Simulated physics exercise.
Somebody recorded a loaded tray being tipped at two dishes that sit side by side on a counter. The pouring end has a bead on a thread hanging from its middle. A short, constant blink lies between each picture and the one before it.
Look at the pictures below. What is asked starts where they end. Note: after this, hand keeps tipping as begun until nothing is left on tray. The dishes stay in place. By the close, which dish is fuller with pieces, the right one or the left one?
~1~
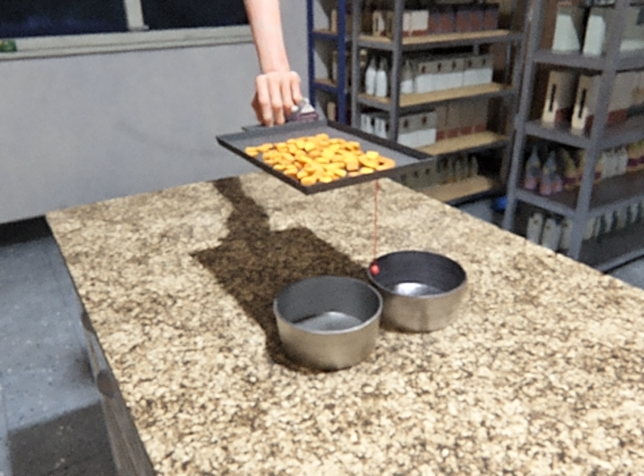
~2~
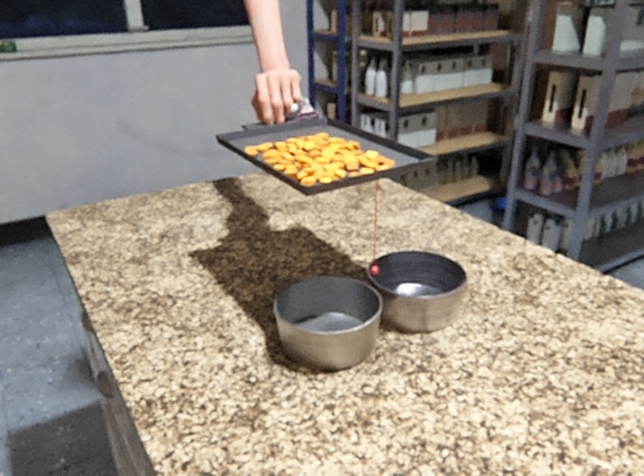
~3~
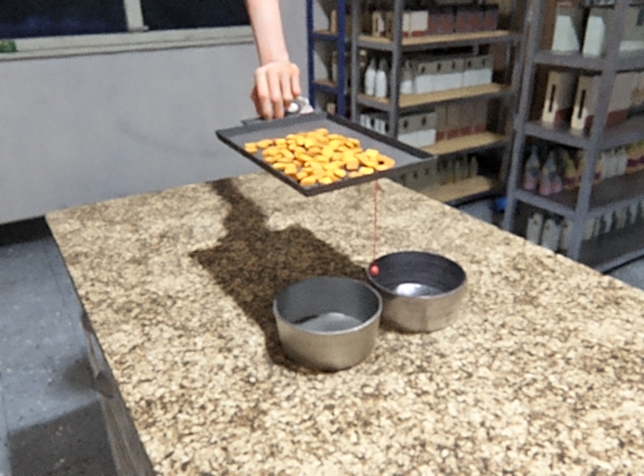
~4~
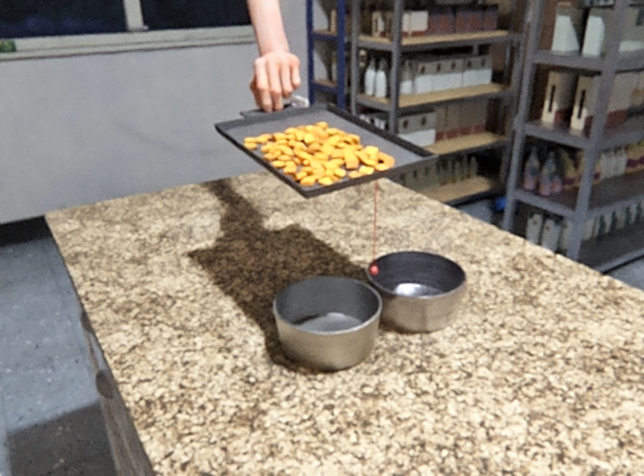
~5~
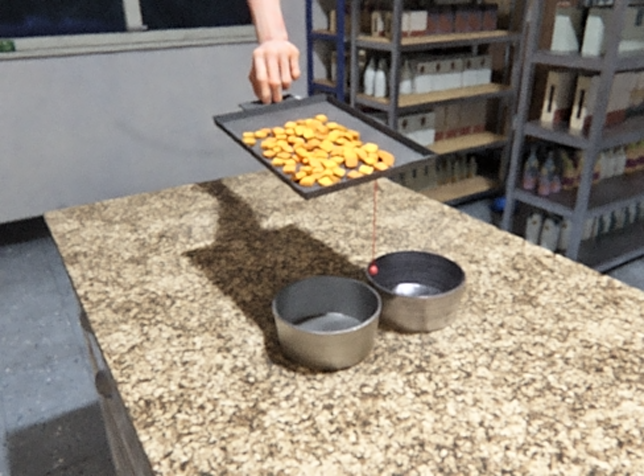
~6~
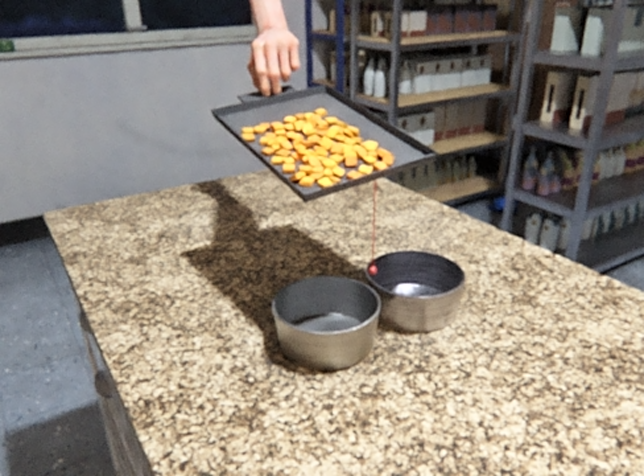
The left one.
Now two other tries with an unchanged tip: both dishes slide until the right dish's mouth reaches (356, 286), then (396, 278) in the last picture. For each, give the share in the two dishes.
You'd get 70 per cent first and 80 per cent second.
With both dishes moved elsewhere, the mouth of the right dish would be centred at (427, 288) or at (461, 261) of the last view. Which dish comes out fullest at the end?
In the first try it's the left-side dish, and in the second it's the left-side dish.
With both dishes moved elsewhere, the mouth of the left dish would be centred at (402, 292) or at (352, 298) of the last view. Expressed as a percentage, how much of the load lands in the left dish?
Respectively 30 percent and 90 percent.
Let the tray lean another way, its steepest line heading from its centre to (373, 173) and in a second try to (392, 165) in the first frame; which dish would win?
Try 1: The right-side dish; try 2: The right-side dish.
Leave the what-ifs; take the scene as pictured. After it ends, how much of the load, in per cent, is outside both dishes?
Share outside: Near 10 %.
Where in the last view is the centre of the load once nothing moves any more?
About (326, 340).
Just after the last frame, tray tipped steeply; every one on the tray.
A moment on, tray tipped right over; roughly a quarter on the tray; roughly half in the left dish; about a tenth outside both; roughly a quarter in the air.
Further on, tray tipped past a quarter turn; almost all in the left dish; about a tenth outside both.
When it is over, tray tipped past a quarter turn; almost all in the left dish; not one in the right dish; about a tenth outside both.
